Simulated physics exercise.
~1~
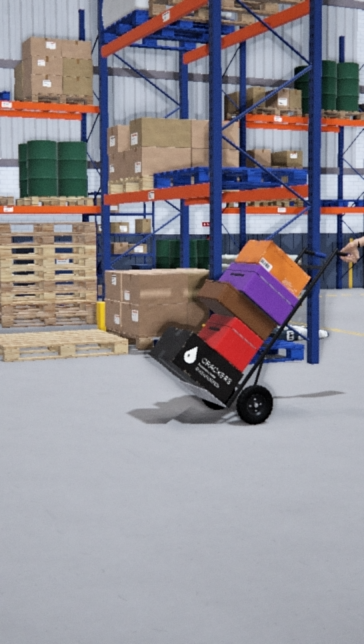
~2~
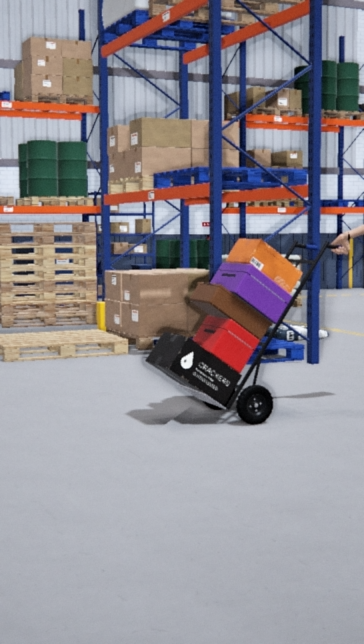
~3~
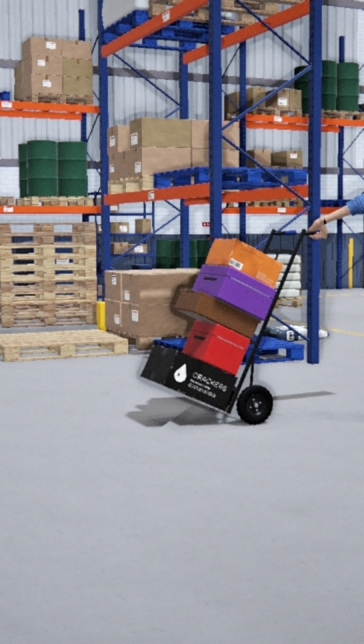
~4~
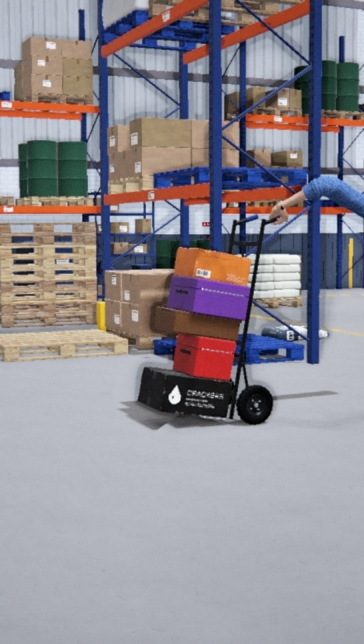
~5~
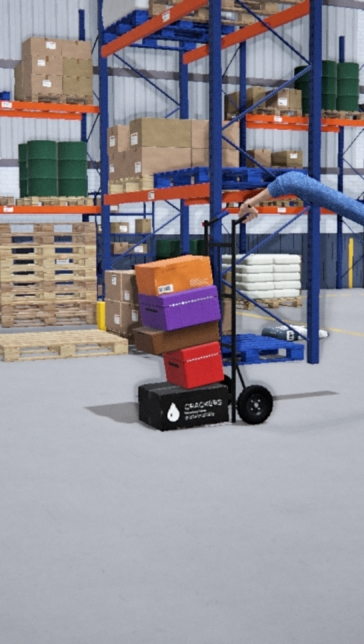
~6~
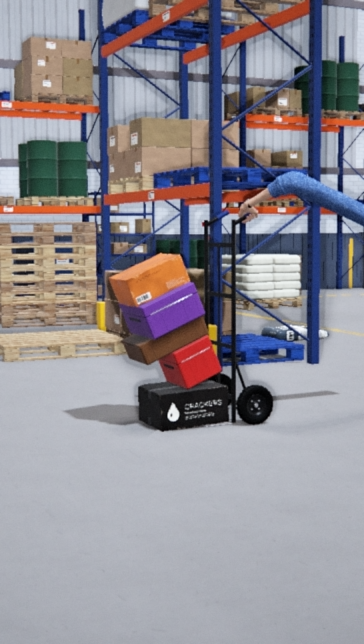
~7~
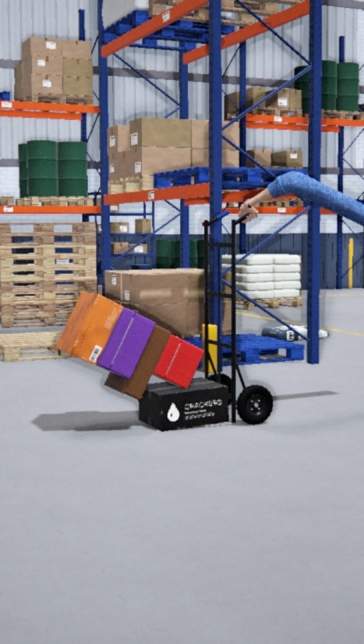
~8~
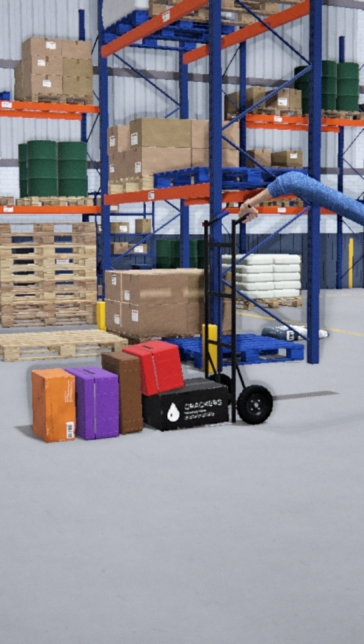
We see a tilted hand truck stacked with five boxes swing upright in a warehouse, guided by a blue-sleeved arm; the upper four topple left, leaving the orange, purple and brown ones on the floor and the red one leaning beside the black box, still on the truck.
